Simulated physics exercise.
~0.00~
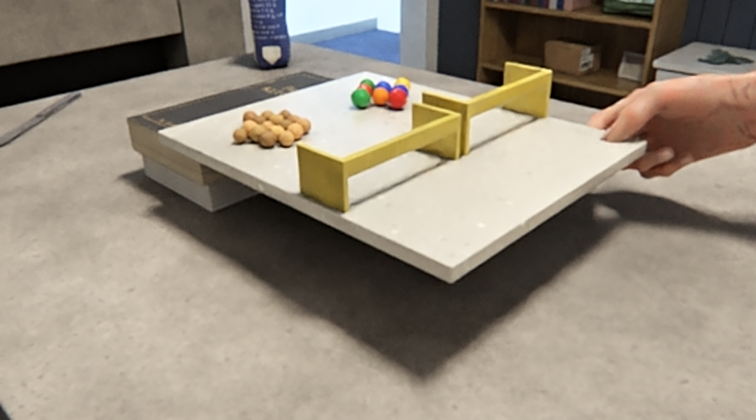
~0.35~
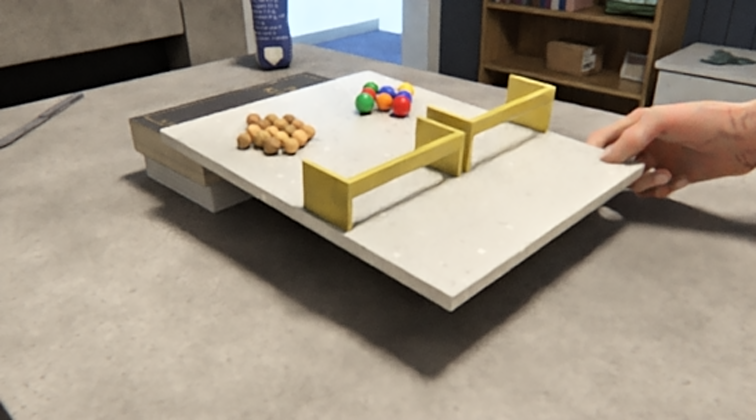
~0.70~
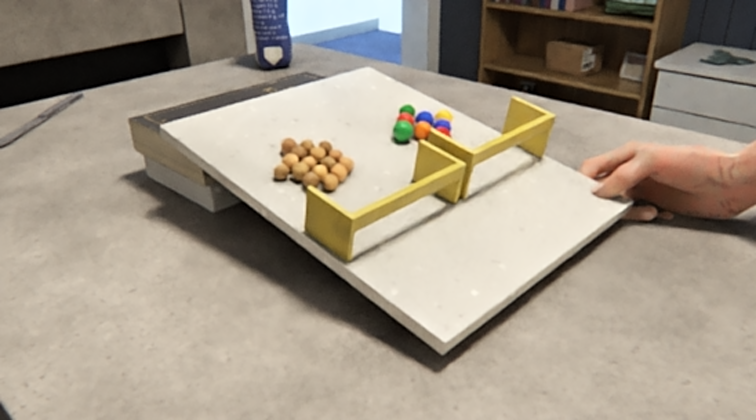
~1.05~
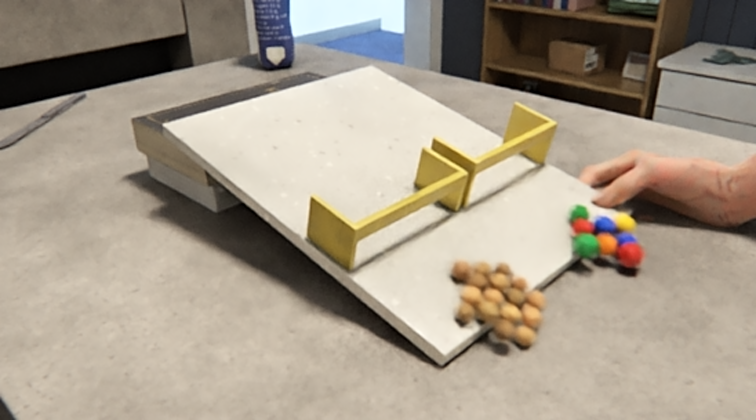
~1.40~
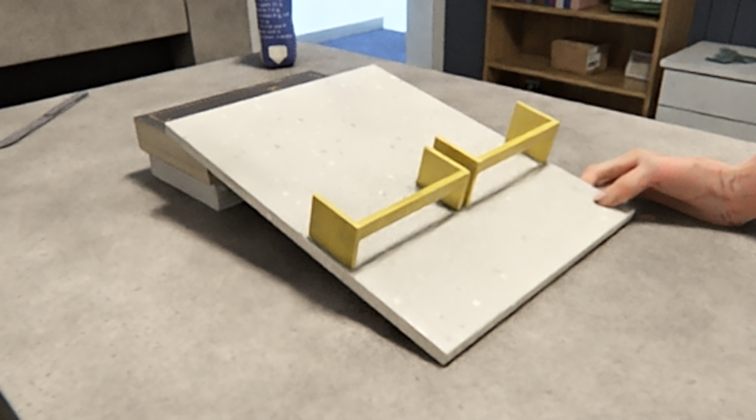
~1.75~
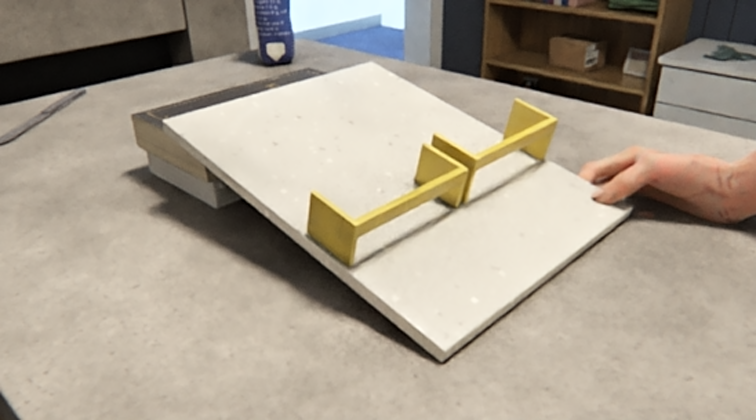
Brown balls and colourful balls rolling down a pale board as a hand lowers it, passing under yellow gates and out of view.
